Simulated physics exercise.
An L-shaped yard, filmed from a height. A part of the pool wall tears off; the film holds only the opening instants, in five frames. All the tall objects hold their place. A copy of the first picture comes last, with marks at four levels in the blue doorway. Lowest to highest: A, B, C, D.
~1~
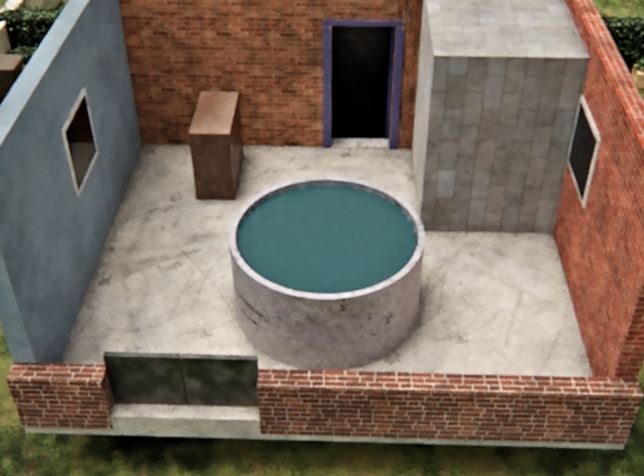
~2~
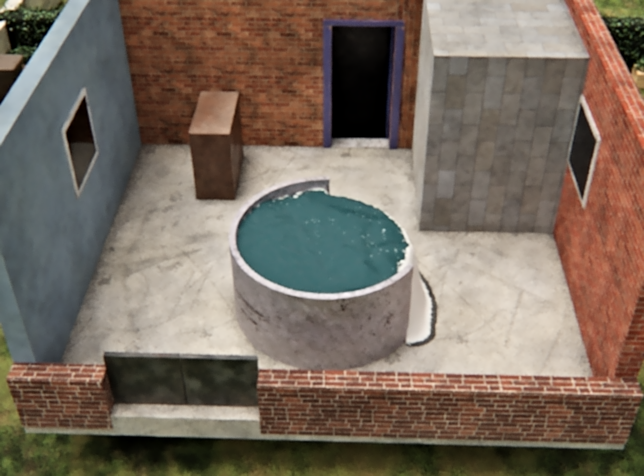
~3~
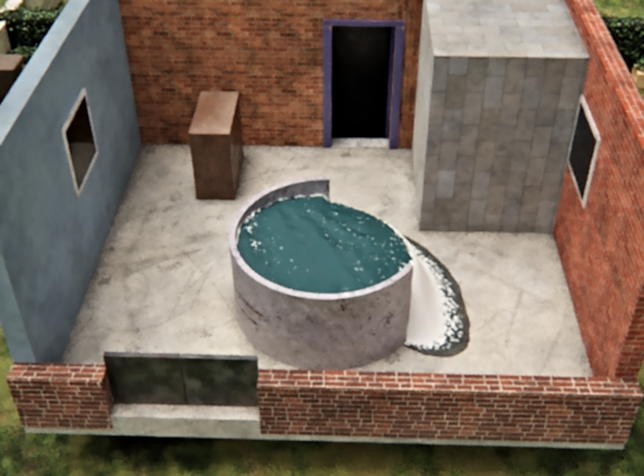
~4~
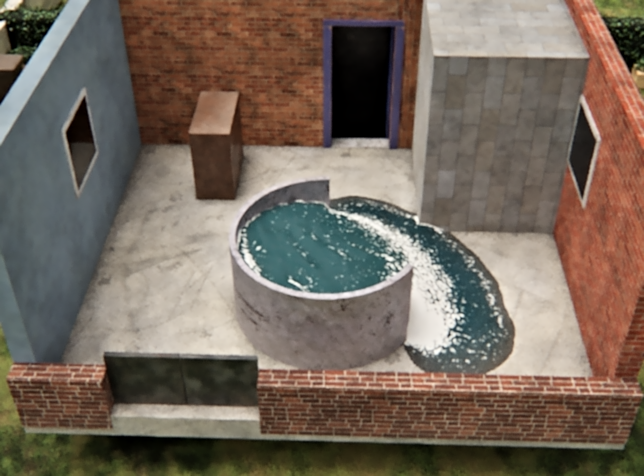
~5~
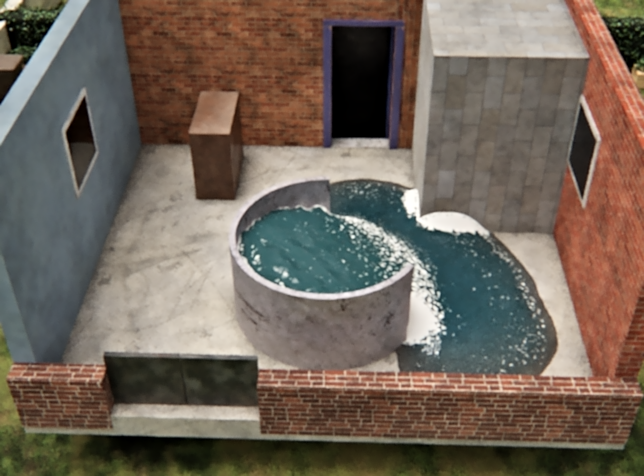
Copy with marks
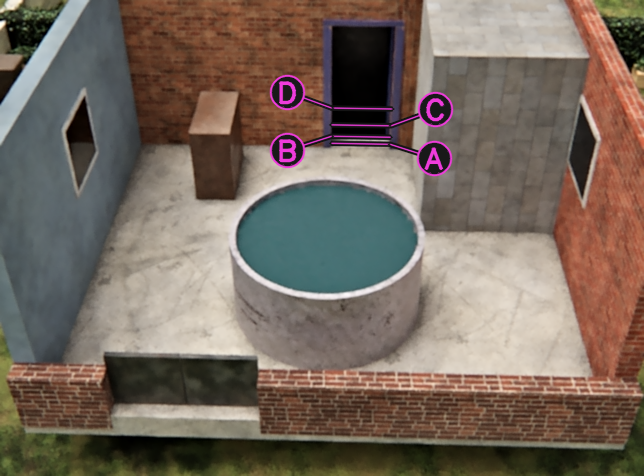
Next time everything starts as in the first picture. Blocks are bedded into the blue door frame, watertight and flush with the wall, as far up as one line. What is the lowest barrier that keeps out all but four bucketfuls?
The limit is C.
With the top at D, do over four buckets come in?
No, not at all.
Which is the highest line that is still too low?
That would be B.
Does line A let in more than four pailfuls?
Yes, it does.
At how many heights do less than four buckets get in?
Two of them.
On the marked copy, A at (360, 143); B at (361, 136); C at (361, 125); D at (361, 108); from the bottom up A, B, C, D.
With A, dozens of bucketfuls pour in.
With B, about 14 bucketfuls get in.
With C, a bucket or two gets in.
With D, nothing gets over.
